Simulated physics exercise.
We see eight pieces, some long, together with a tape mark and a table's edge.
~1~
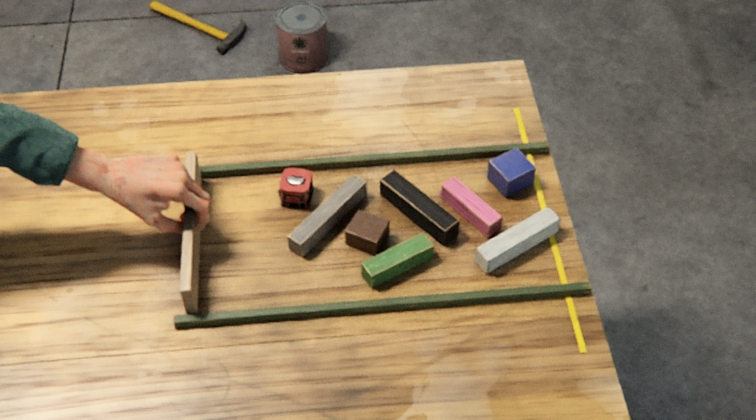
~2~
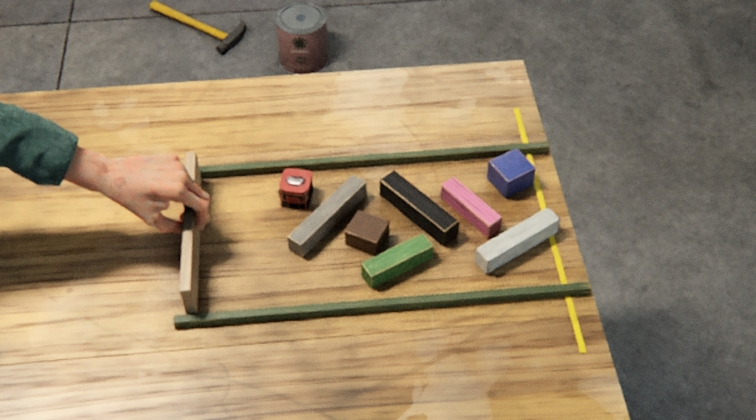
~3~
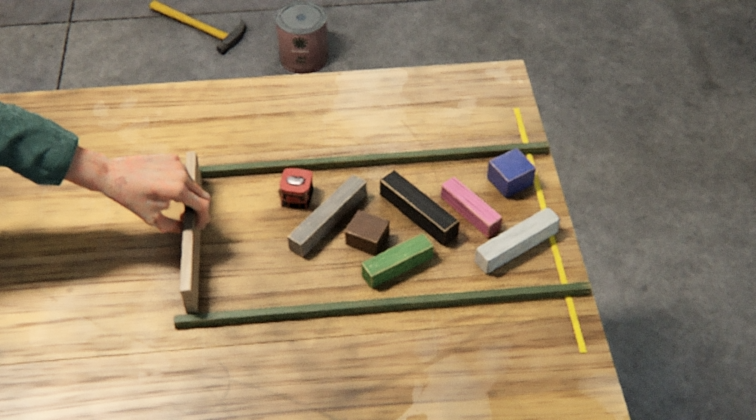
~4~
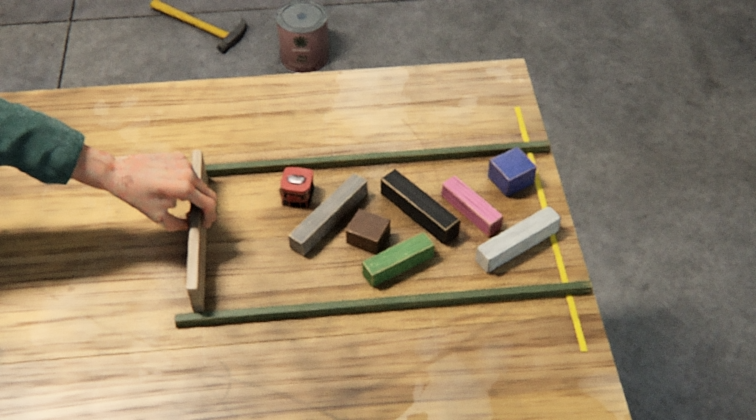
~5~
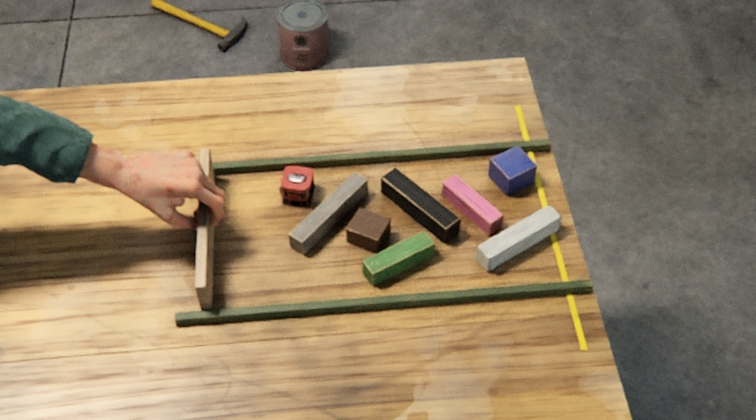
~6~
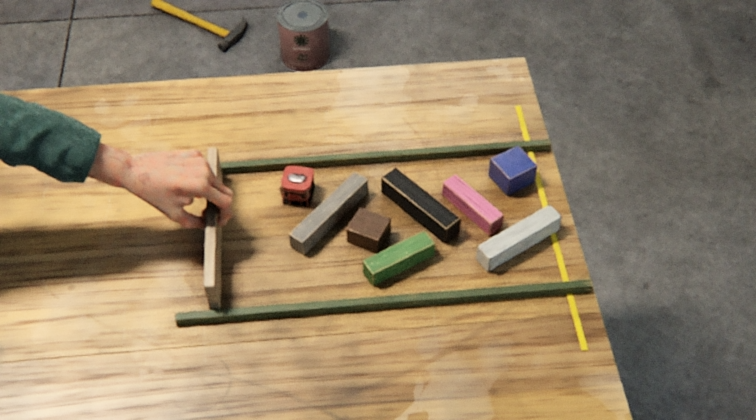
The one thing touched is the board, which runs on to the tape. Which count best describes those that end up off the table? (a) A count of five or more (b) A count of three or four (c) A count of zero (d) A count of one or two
The answer is a.
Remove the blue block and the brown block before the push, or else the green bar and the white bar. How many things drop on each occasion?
The count is 5 in the first case and 4 in the second.
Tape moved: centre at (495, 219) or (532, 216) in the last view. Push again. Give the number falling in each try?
2 and 4.
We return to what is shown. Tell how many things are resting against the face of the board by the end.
In total, 1.
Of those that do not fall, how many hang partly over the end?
Overhang count: 1.
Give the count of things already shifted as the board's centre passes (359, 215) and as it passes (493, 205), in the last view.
Answer - first 5, then 8.
Soon after, none off yet; blue block at rest near (513, 170); white bar at rest near (519, 238); pink stick at rest near (472, 205).
Then, none off yet; blue block at rest near (513, 170); white bar moved a little near (534, 237); pink stick moved a little near (495, 200).
Further on, none off yet; blue block tipped well over near (581, 181); white bar tipped well over near (602, 252); pink stick moved about its own width near (568, 193).
At rest, the number that fall off is five or more; fallen, grey bar, brown block, green bar, black stick, pink stick, white bar and blue block.
